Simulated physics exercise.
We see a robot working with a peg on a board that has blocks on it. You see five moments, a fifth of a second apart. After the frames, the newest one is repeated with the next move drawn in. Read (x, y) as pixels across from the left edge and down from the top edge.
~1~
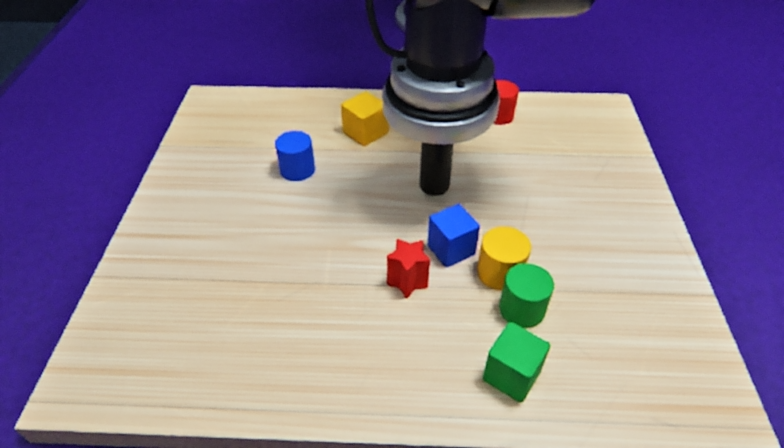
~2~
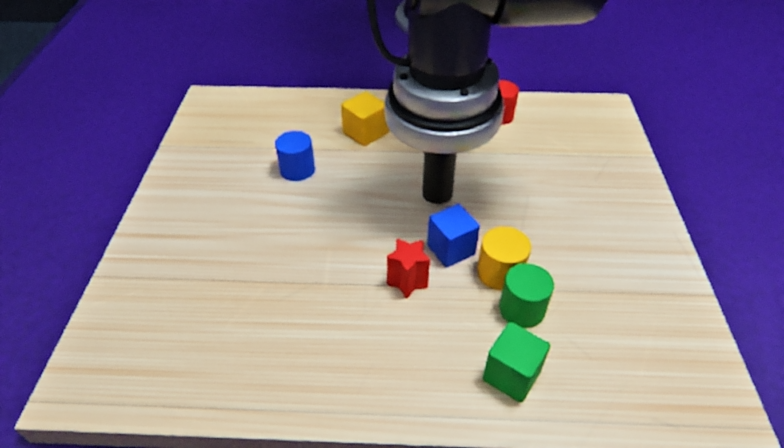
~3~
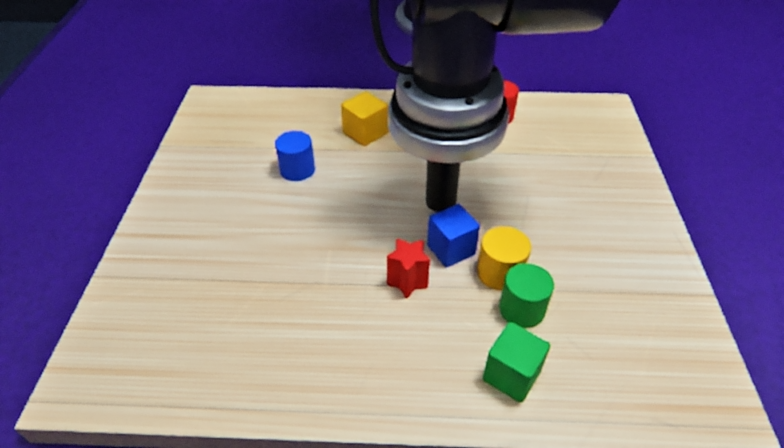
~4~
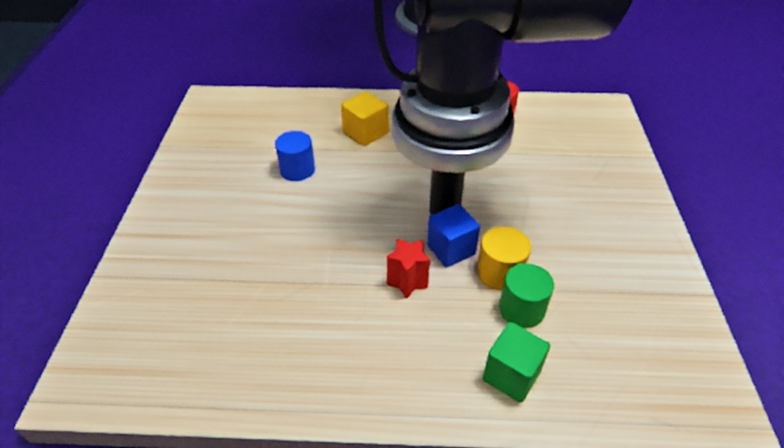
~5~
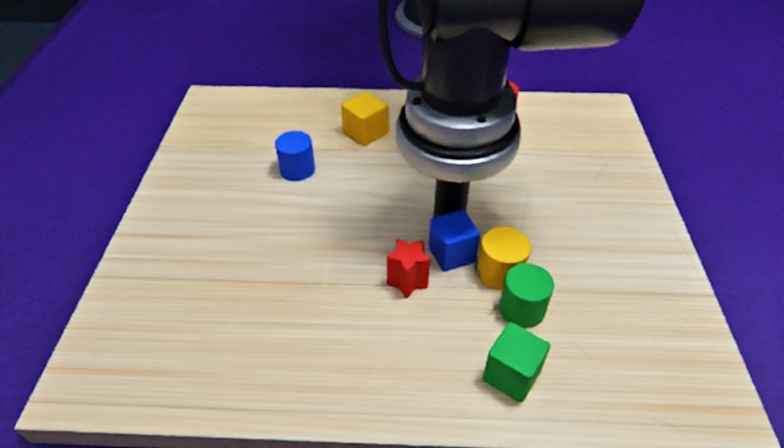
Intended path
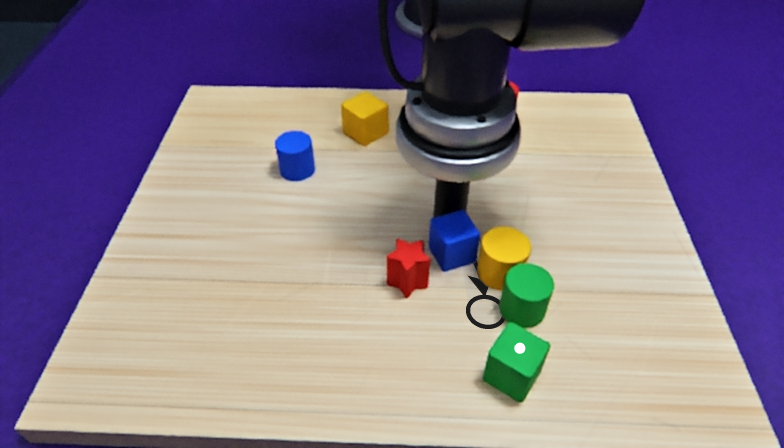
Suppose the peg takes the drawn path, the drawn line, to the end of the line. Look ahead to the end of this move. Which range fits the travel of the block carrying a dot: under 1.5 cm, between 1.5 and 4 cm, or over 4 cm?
The answer here is less than 1.5 cm.
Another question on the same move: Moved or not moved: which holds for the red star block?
In the end it has not been moved.
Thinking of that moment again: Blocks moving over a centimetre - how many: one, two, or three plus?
Three or more blocks move.
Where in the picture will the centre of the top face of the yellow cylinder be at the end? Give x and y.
Put as a pixel place, it's (534, 265).
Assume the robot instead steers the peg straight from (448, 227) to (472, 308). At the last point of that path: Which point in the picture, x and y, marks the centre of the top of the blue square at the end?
I'd expect the centre of its top face to be at (447, 302).
Path on the board, from (448, 227) by way of (468, 251) and (482, 279) to (486, 312); the dot is on the green square.
What follows on the original path. One third of the way, peg at (470, 244); blue square at (459, 248), turned 45° clockwise.
Two thirds of the way, peg at (483, 271); blue square at (456, 269), turned 90° clockwise; yellow cylinder at (530, 261); green cylinder at (553, 300).
At the end, peg at (488, 303); red star block in place; blue square at (451, 278), turned 110° clockwise; yellow cylinder at (534, 265); green square in place; green cylinder at (558, 303).
